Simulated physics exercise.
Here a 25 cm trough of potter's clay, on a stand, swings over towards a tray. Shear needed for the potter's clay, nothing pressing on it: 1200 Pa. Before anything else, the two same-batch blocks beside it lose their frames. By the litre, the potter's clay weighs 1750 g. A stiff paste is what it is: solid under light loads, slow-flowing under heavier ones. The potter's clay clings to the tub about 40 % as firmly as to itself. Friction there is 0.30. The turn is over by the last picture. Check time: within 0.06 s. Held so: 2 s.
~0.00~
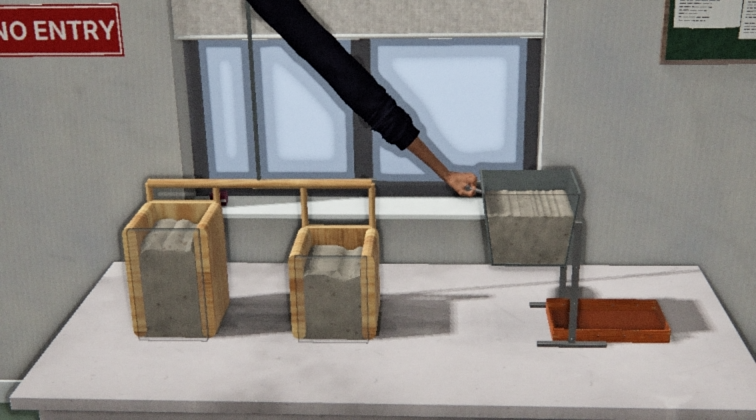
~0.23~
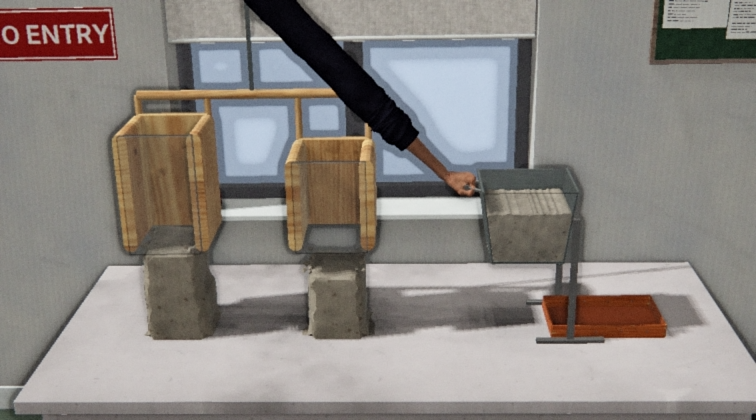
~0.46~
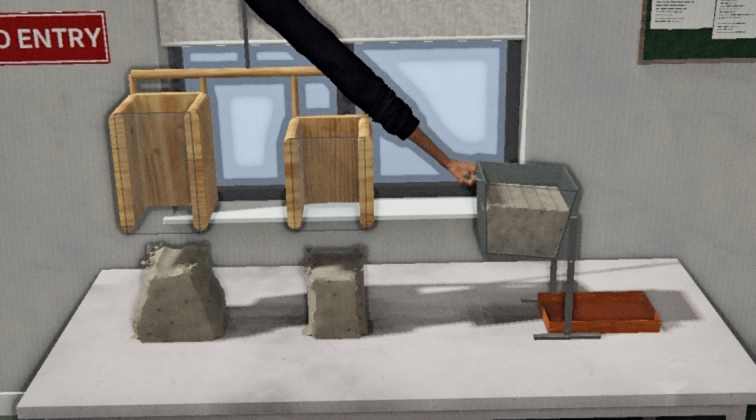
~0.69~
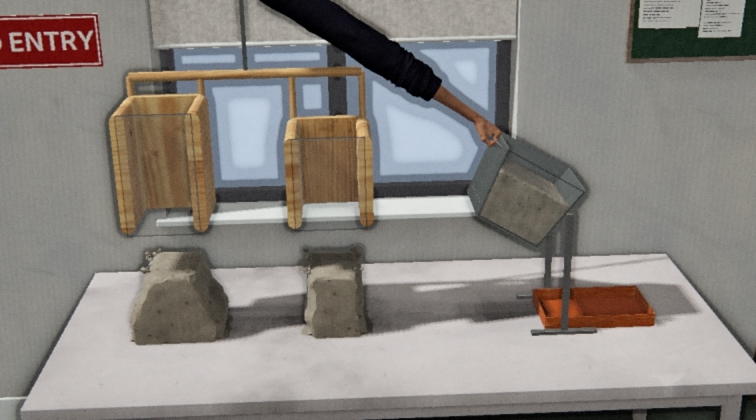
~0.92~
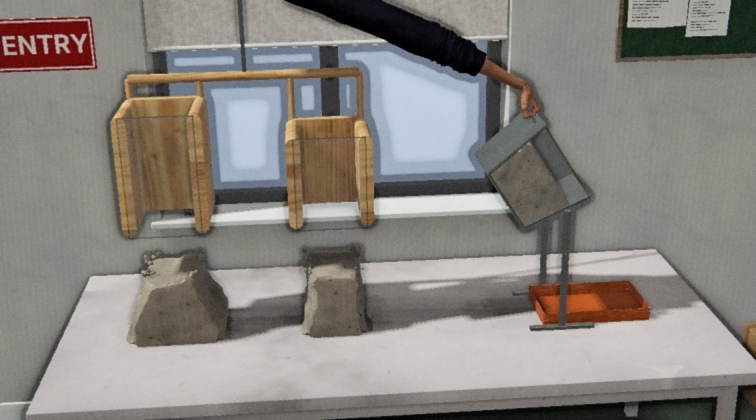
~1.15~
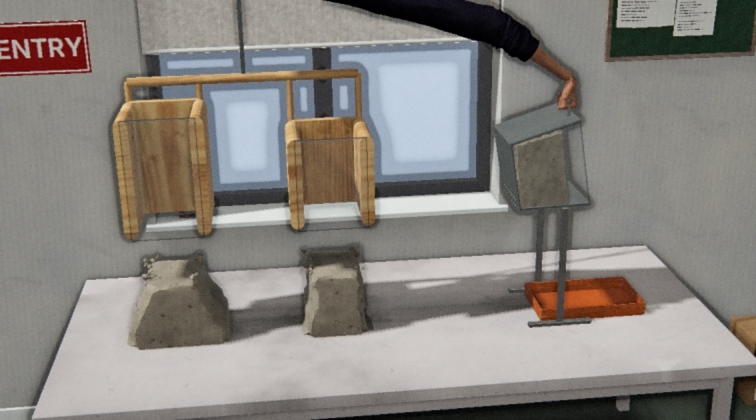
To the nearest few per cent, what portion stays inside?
About 100 %.
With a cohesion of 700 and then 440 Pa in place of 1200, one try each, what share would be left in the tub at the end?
About 70 % first, about 60 % second.
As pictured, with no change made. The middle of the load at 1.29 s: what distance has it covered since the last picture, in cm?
About 2 cm.
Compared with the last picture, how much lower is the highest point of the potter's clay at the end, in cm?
About 3 cm.
After 1.29 s, the tub is at 81 degrees and holds 100 %.
After 1.46 s, the tub is at 81 degrees and holds 100 %.
After 1.63 s, the tub is at 81 degrees and holds 100 %.
After 1.80 s, the tub is at 81 degrees and holds 100 %.
After 3.15 s, the tub is at 81 degrees and holds 100 %.
